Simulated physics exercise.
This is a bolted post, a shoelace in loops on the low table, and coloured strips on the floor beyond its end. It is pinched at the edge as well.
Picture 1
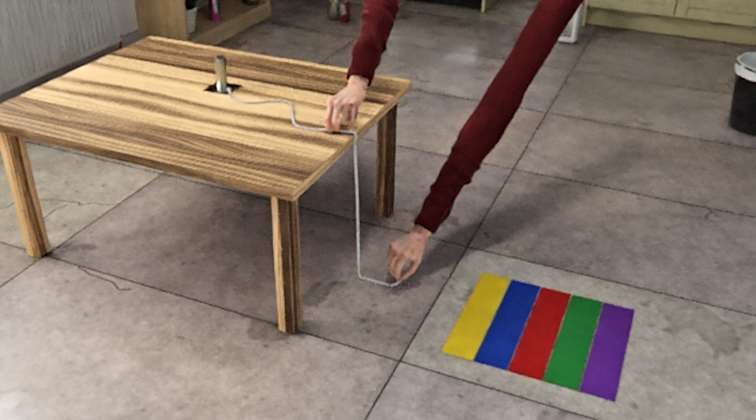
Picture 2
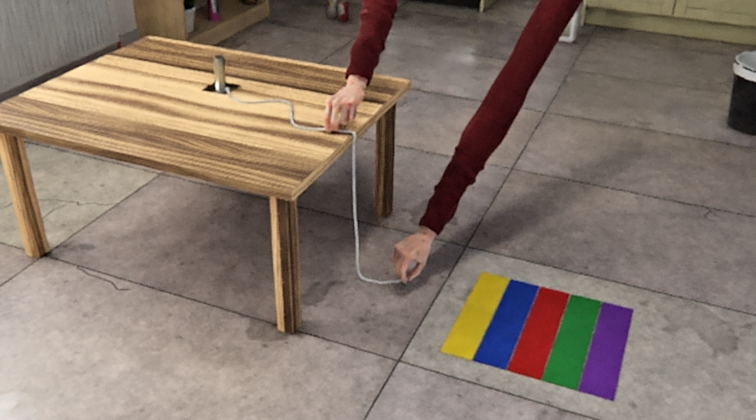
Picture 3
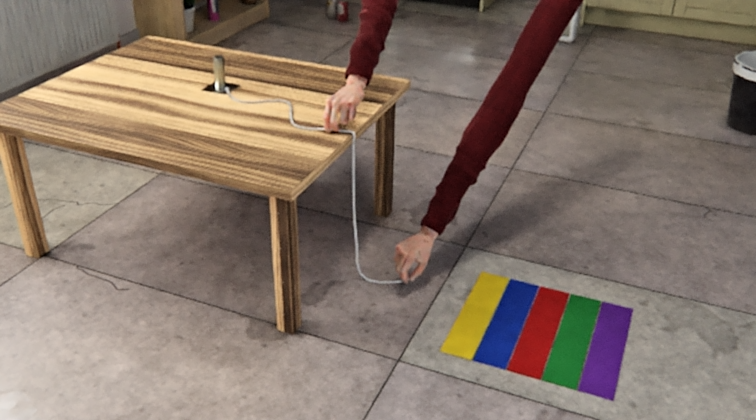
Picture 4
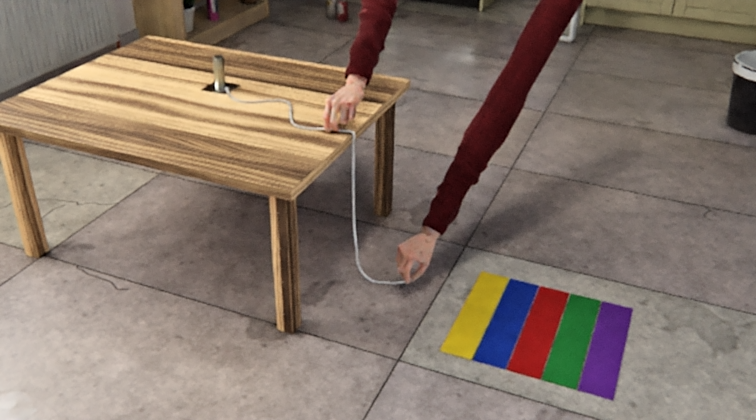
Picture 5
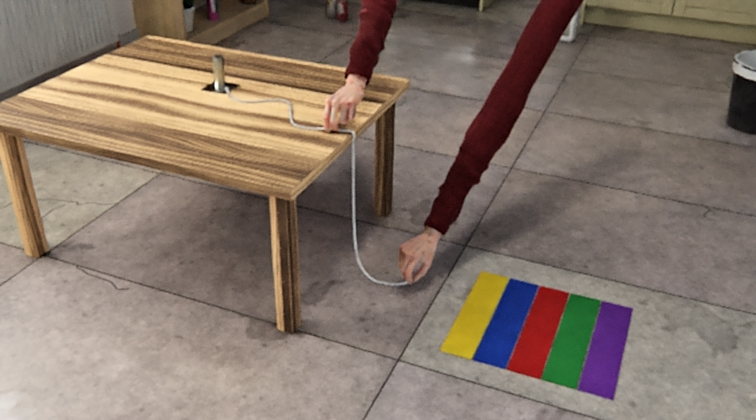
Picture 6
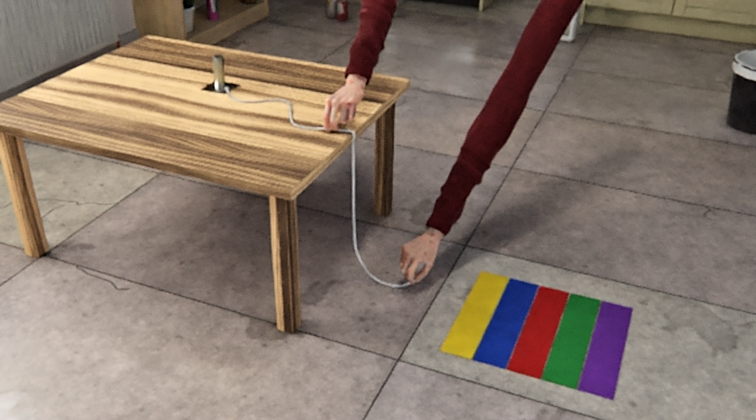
A hand draws the shoelace's end slightly right while another pinches it at the table edge.
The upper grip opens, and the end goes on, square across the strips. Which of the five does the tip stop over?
Over red.
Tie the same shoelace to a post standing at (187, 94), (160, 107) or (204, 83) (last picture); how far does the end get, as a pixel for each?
Near (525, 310), (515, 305) and (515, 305).
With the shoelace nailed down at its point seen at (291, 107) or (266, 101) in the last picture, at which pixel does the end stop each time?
In that order: (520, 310) and (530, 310).
Soon after, end near (485, 299); over yellow.
After that, end near (524, 309); over blue.
At the stop, end near (546, 314); over red. The end stops over the red strip.
